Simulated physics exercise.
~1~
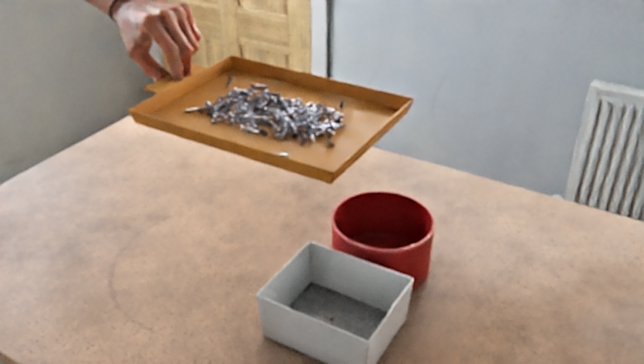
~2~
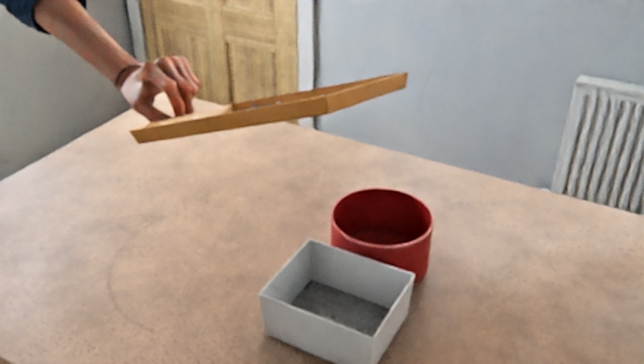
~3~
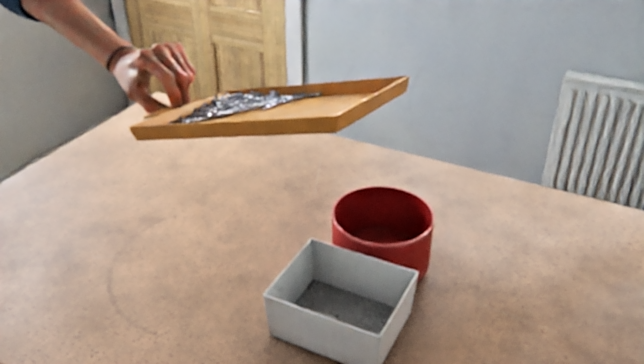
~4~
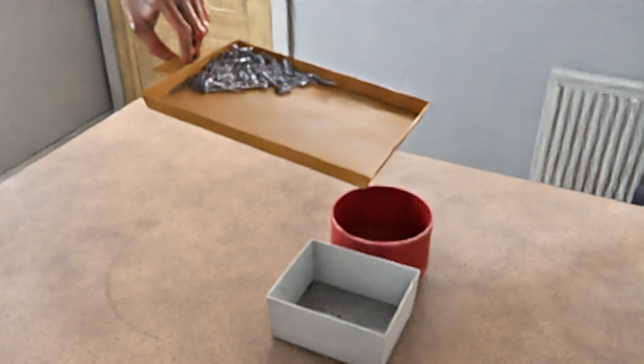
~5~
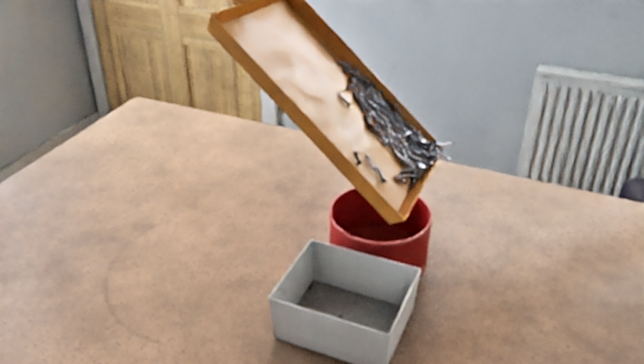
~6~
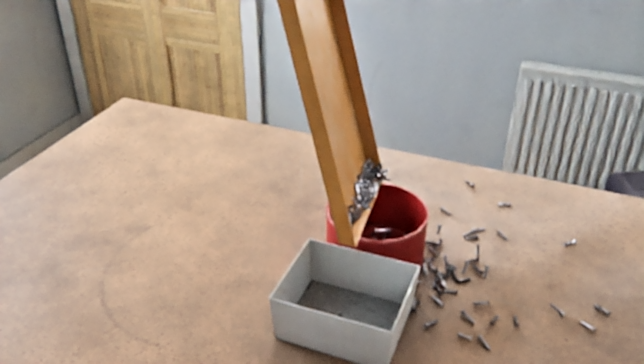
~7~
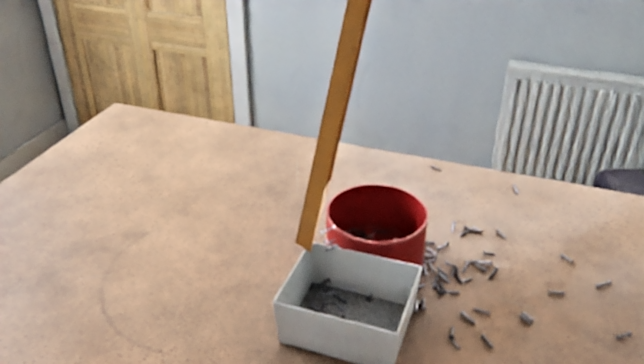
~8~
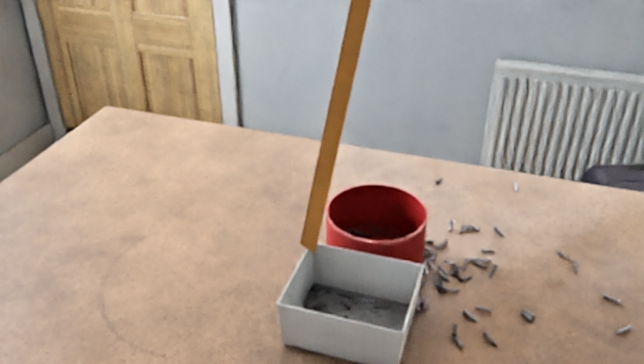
On a brown tabletop, a hand-held tray tips small metal pieces into a red pot, some reaching a white tin, many scattering outside.
